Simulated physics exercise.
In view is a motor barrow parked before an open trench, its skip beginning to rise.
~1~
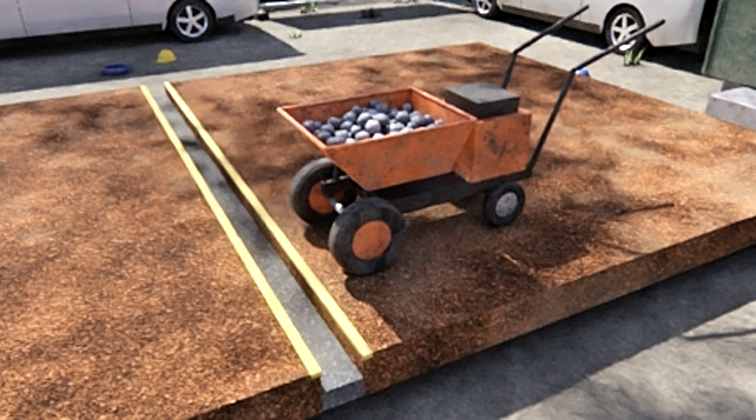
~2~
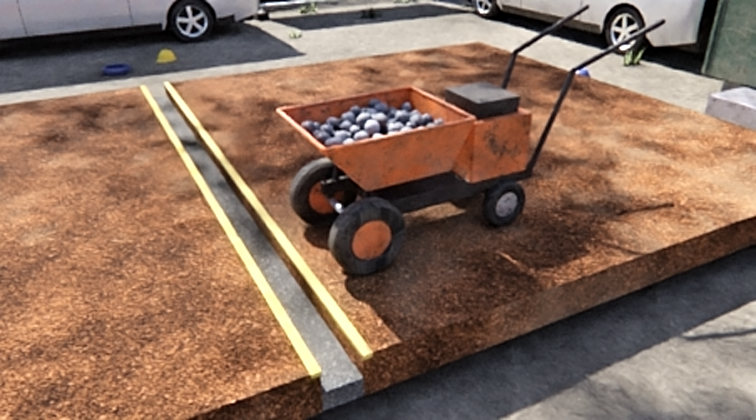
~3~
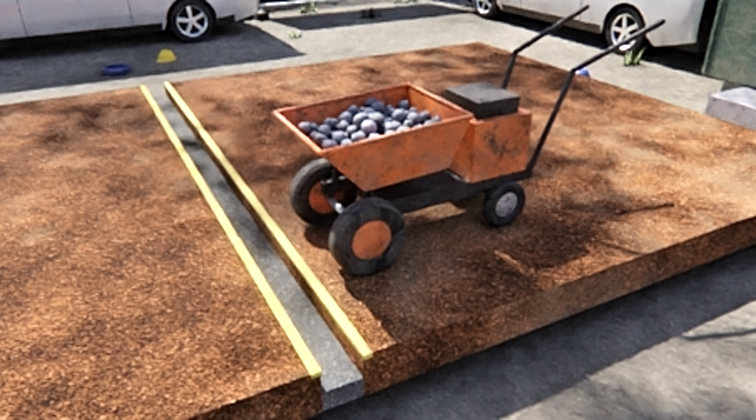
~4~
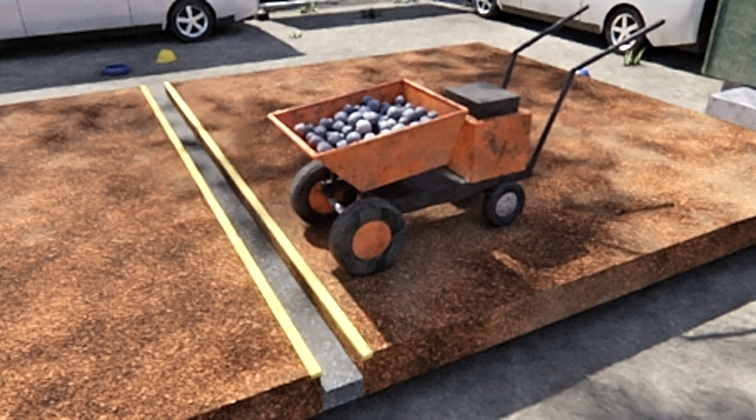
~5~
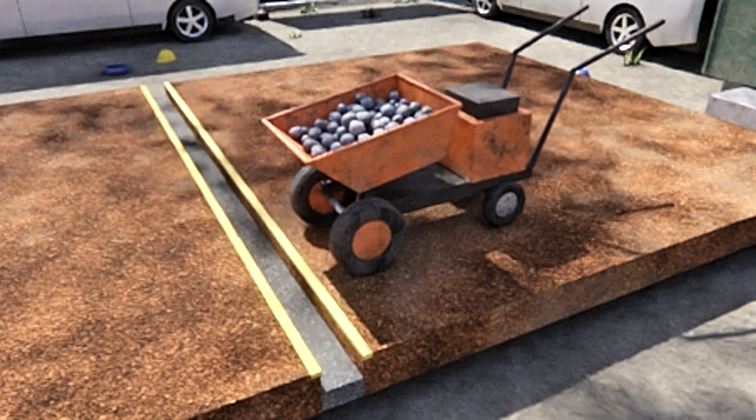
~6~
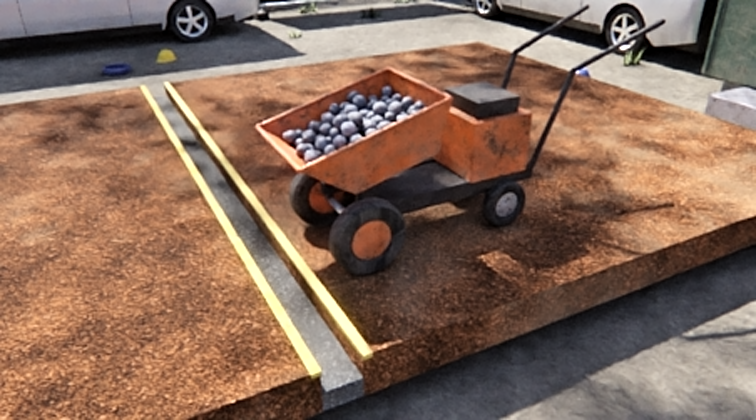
On a patch of brown ground beside a narrow trench edged in yellow, an orange barrow full of round grey stones stood still, then its skip slowly tilted forward to the left, its back end rising.
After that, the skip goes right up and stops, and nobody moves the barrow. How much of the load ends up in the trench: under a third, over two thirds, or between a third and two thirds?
Ends up short of a third.
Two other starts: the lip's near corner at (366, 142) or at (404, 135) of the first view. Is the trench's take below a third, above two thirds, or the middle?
First between a third and two thirds, then one to two thirds.
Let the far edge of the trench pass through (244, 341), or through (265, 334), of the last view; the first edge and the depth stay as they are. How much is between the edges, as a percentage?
50 %, 10 %.
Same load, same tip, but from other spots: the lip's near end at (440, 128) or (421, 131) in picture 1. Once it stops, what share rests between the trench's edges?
40 % and 40 %.
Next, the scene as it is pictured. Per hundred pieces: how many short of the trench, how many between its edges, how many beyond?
Out of a hundred: Short 0; between 0; beyond 85.
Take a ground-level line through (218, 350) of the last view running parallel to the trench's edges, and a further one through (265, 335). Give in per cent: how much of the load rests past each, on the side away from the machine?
Result, first then second: 40 %, 80 %.
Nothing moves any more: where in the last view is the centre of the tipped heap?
Around (192, 284), give or take.
Soon after the last picture, skip tipped steeply; all in the skip.
A little later, skip tipped right over; most in the skip; a small part beyond it; a stray few falling.
Later still, skip tipped right over; about a quarter in the skip; most beyond it.
At rest, skip tipped right over; a small part in the skip; a stray few in or heaped over the trench; most beyond it.
